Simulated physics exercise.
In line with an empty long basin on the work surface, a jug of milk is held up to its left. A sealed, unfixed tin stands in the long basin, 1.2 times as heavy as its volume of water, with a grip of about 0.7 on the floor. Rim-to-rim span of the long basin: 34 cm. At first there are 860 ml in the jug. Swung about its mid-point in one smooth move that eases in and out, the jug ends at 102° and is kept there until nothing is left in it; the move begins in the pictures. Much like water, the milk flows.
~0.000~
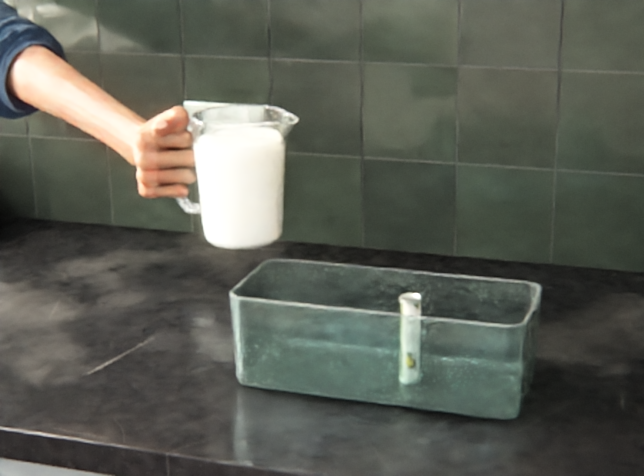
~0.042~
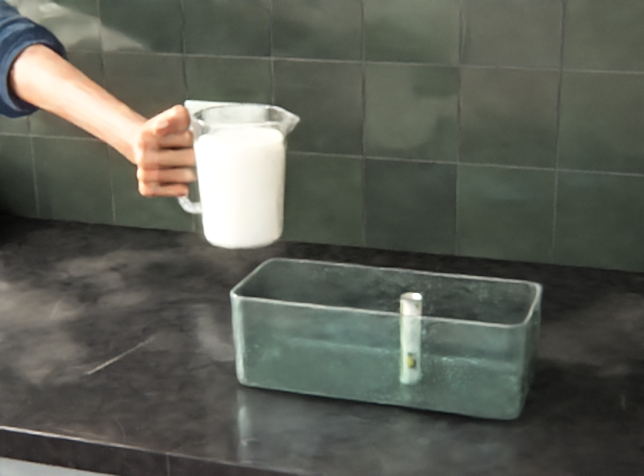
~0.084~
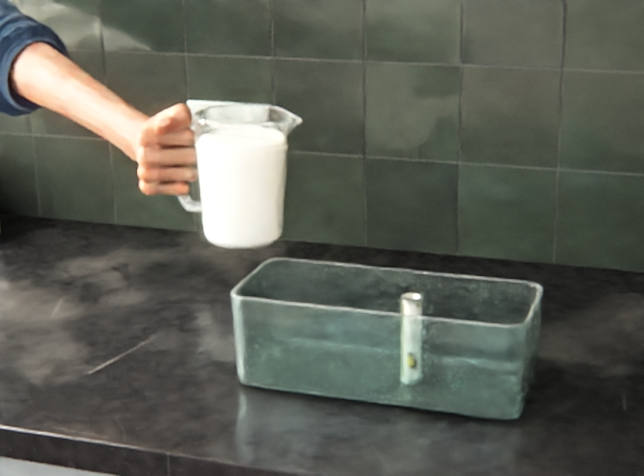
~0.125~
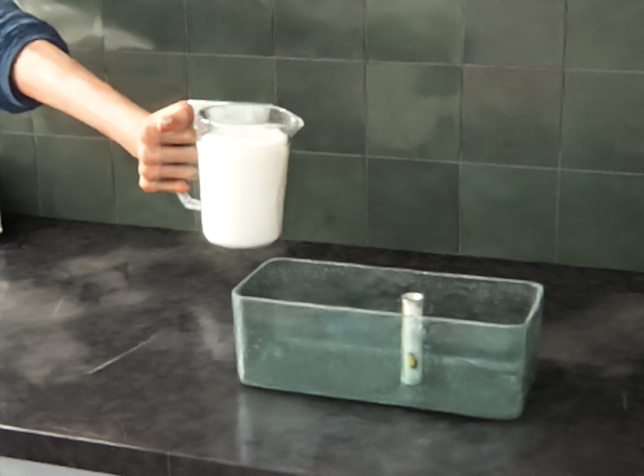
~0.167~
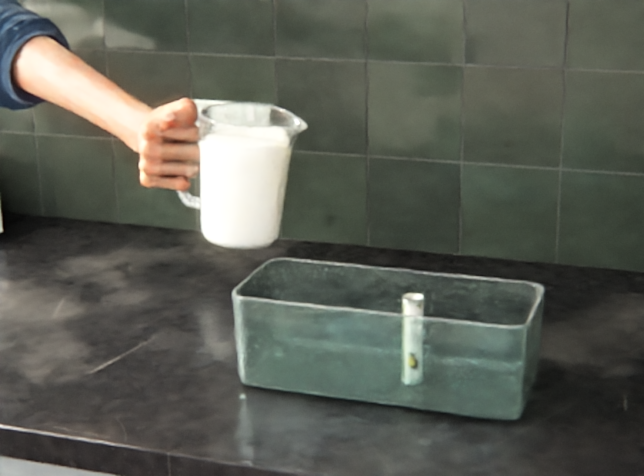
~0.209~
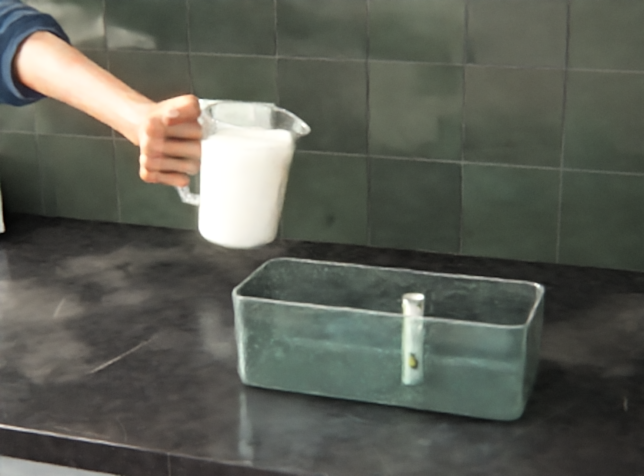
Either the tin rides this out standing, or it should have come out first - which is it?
It's going to keep its balance.
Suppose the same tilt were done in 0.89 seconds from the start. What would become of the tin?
The tin stays balanced.
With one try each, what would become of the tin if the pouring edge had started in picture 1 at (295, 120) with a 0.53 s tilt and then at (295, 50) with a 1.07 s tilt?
Try 1: Still standing; try 2: Tipped over.
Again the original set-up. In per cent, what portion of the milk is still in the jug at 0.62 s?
Portion remaining: Approx. 88 per cent.
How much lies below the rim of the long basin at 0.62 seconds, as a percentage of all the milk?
Near 2 in a hundred.
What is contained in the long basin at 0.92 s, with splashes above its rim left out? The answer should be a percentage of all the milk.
Some 42 percent of the total.
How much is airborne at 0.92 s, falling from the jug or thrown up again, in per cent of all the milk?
Near 16 percent.
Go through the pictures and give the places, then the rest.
The first picture shows tilt 0°; pouring edge (297, 120); surface from (202, 134) to (283, 139); the long basin's rim runs from (248, 278) to (534, 306); the tin's top is at (411, 301).
The second picture shows tilt 0°; pouring edge (298, 120); surface from (203, 133) to (284, 139).
The third picture shows tilt 2°; pouring edge (300, 121); surface from (204, 132) to (285, 139).
The fourth picture shows tilt 3°; pouring edge (303, 124); surface from (206, 132) to (288, 140).
The fifth picture shows tilt 6°; pouring edge (306, 127); surface from (209, 132) to (290, 141).
The sixth picture shows tilt 9°; pouring edge (309, 131); surface from (211, 134) to (293, 141).
After 0.62 s the tilt is 63° and 88 per cent is still to pour; the tin stands where it began.
After 0.92 s the tilt is 97° and 41 per cent is still to pour; the tin stands where it began.
After 1.23 s the tilt is 102° and 5 per cent is still to pour; the tin stands where it began.
After 1.57 s the tilt is 102° and 0 per cent is still to pour; the tin stands where it began.
In the end the tin stands where it began.
